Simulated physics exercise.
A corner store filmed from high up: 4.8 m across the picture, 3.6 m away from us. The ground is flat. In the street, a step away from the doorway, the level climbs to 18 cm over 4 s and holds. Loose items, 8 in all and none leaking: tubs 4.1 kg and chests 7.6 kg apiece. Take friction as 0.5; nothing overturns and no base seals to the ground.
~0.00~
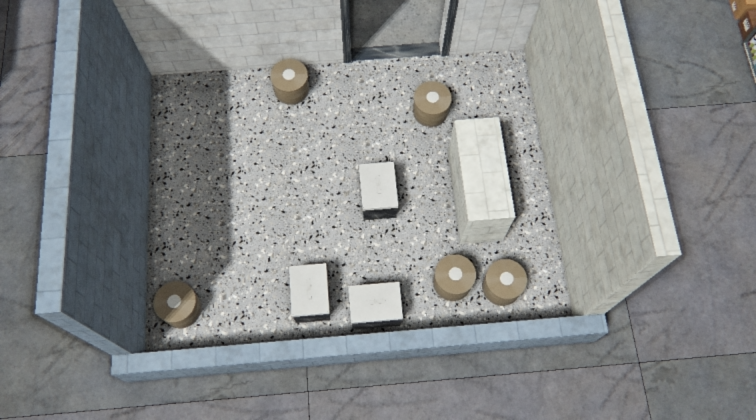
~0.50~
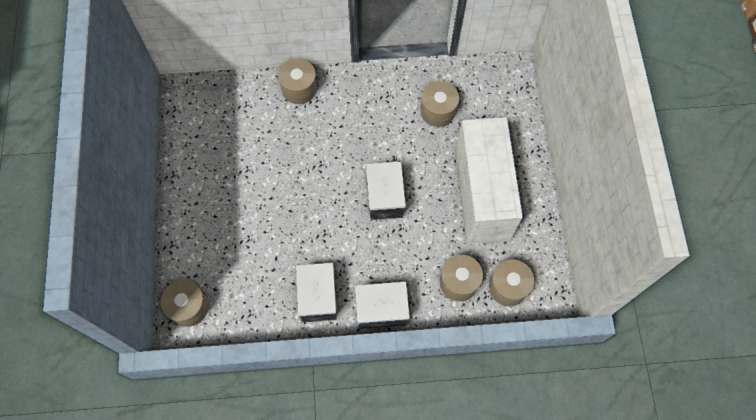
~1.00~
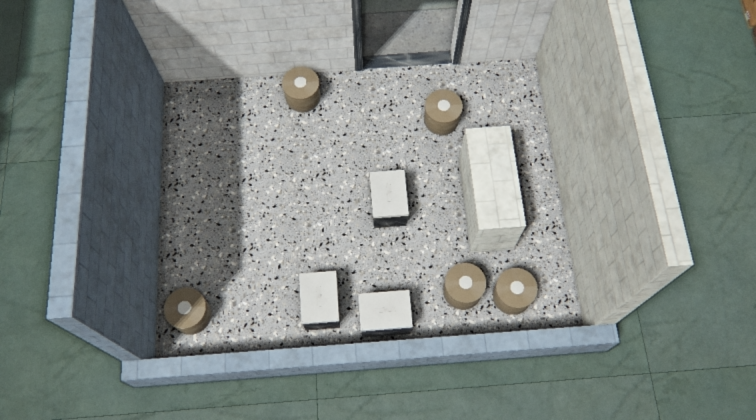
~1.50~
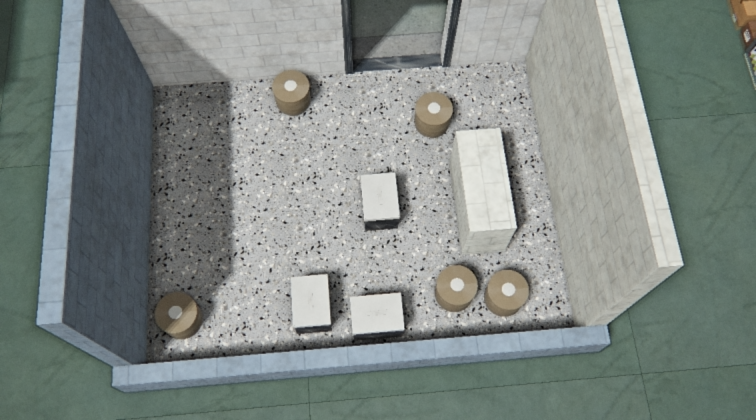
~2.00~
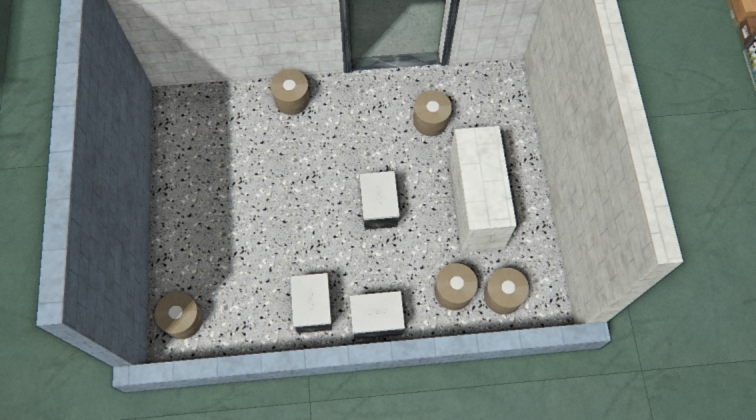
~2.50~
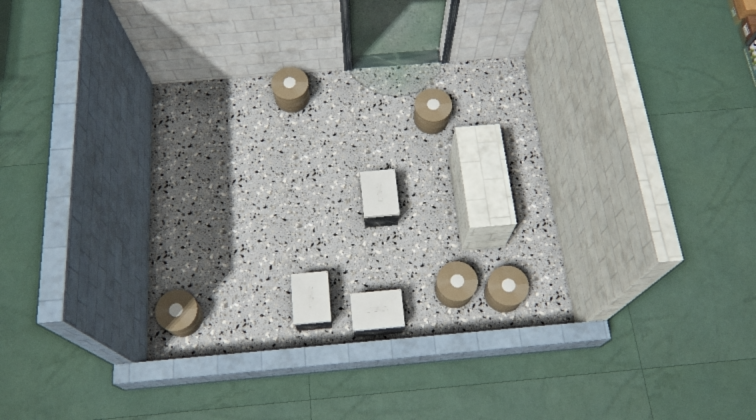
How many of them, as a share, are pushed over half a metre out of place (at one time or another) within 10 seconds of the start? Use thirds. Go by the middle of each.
It is at least two thirds.
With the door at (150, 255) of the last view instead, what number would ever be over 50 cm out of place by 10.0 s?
In that case 6 of them.
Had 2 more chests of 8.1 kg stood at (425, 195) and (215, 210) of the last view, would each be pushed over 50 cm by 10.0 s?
In turn: More, less.
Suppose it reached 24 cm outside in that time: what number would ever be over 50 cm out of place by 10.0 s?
Then 7.
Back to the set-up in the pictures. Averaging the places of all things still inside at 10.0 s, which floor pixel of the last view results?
Near (325, 240).
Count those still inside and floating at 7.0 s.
5 of them.
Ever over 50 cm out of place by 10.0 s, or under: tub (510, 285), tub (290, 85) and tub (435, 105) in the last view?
In that order: More, short of it, over.
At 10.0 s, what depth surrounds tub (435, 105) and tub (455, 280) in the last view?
About 5 and 8 cm.
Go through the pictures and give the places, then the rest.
The first frame shows a tub at (289, 75), on the bottom; a tub at (174, 302), on the bottom; water covers 0.0 m2; 0 of 8 have shifted.
The second frame shows a tub at (297, 74), on the bottom; a tub at (182, 300) rests on the ground; 0.0 m2 under water; 0 of 8 have shifted.
The third frame shows a tub at (300, 83), on the bottom; a tub at (185, 308), on the bottom; water covers 0.0 m2; 0 of 8 have shifted.
The fourth frame shows a tub at (291, 86) rests on the ground; a tub at (176, 312) rests on the ground; water covers 0.0 m2; 0 of 8 have shifted.
The fifth frame shows a tub at (289, 85) rests on the ground; a tub at (176, 312), on the bottom; water covers 0.0 m2; 0 of 8 have shifted.
The sixth frame shows a tub at (290, 83), on the bottom; a tub at (176, 310), on the bottom; water covers 0.3 m2; 0 of 8 have shifted.
After 3.5 s 0 of 8 are over 50 cm from their spots; 0 afloat.
After 4.5 s 0 of 8 are over 50 cm from their spots; 1 afloat.
After 7.0 s 2 of 8 are over 50 cm from their spots; 5 afloat.
After 10.0 s 4 of 8 are over 50 cm from their spots, and 6 have been at some point; 7 afloat.
